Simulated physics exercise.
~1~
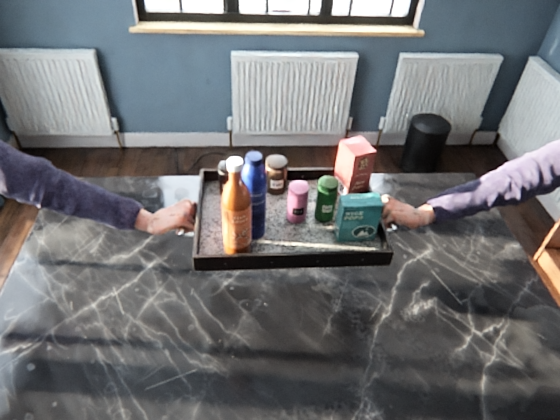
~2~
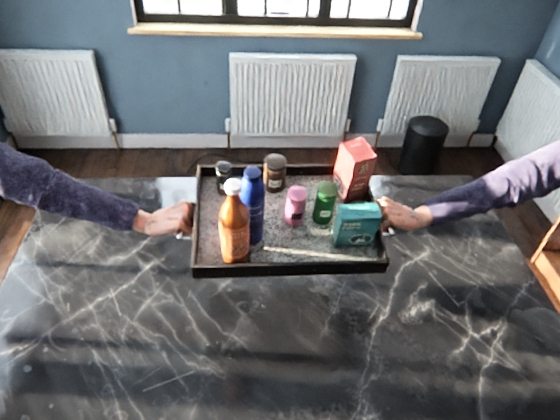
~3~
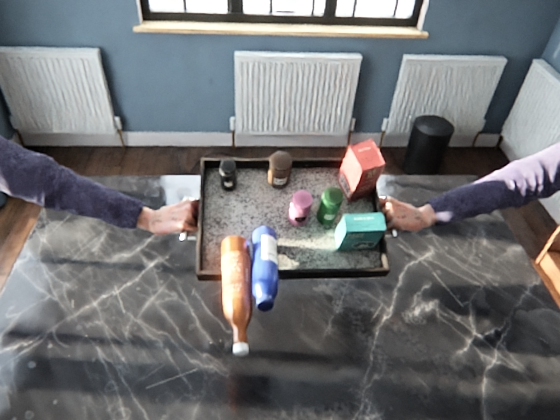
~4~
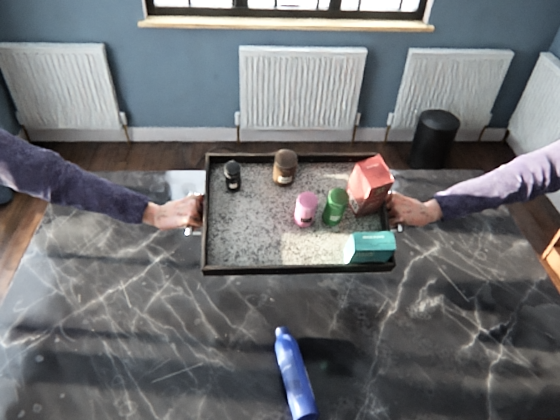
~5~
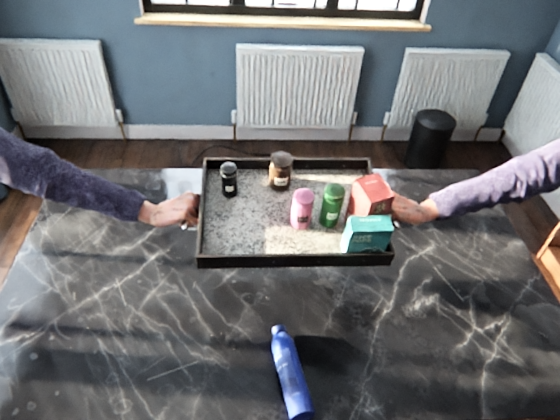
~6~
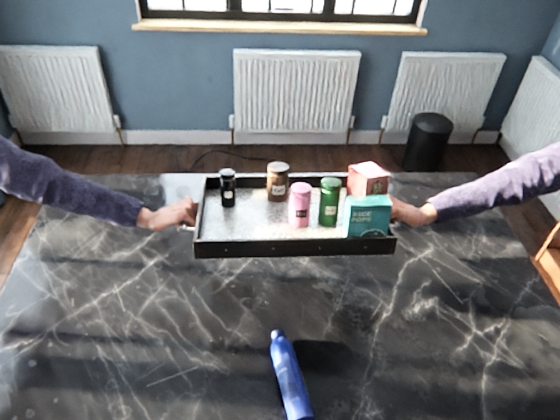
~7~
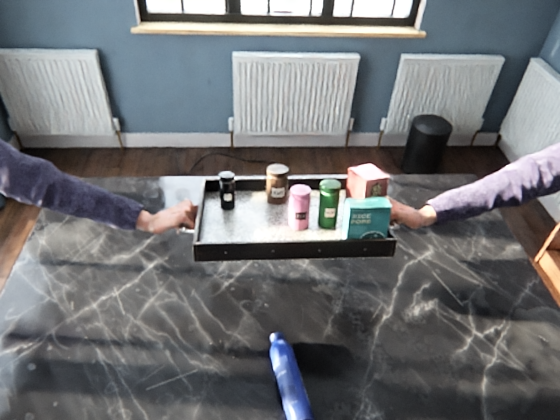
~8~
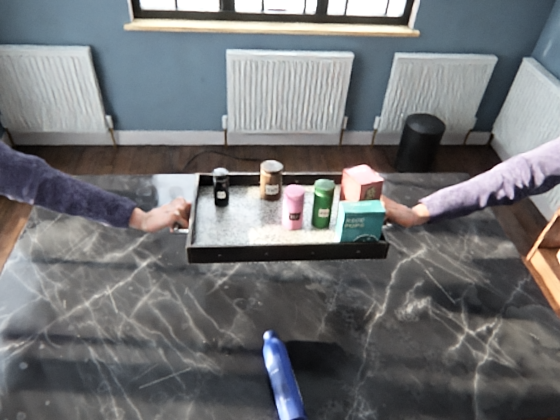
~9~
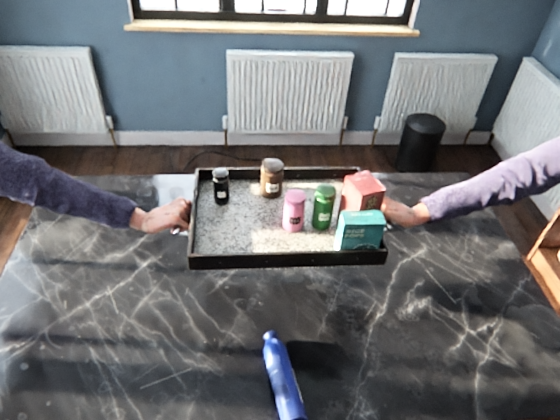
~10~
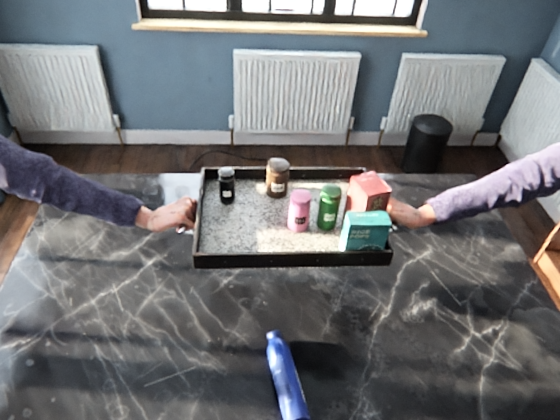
A tray held by two hands above a dark marble table tipped toward the viewer, and the orange and blue bottles toppled off the near edge before it tilted back and levelled, leaving the blue bottle on the table and the other containers still aboard.
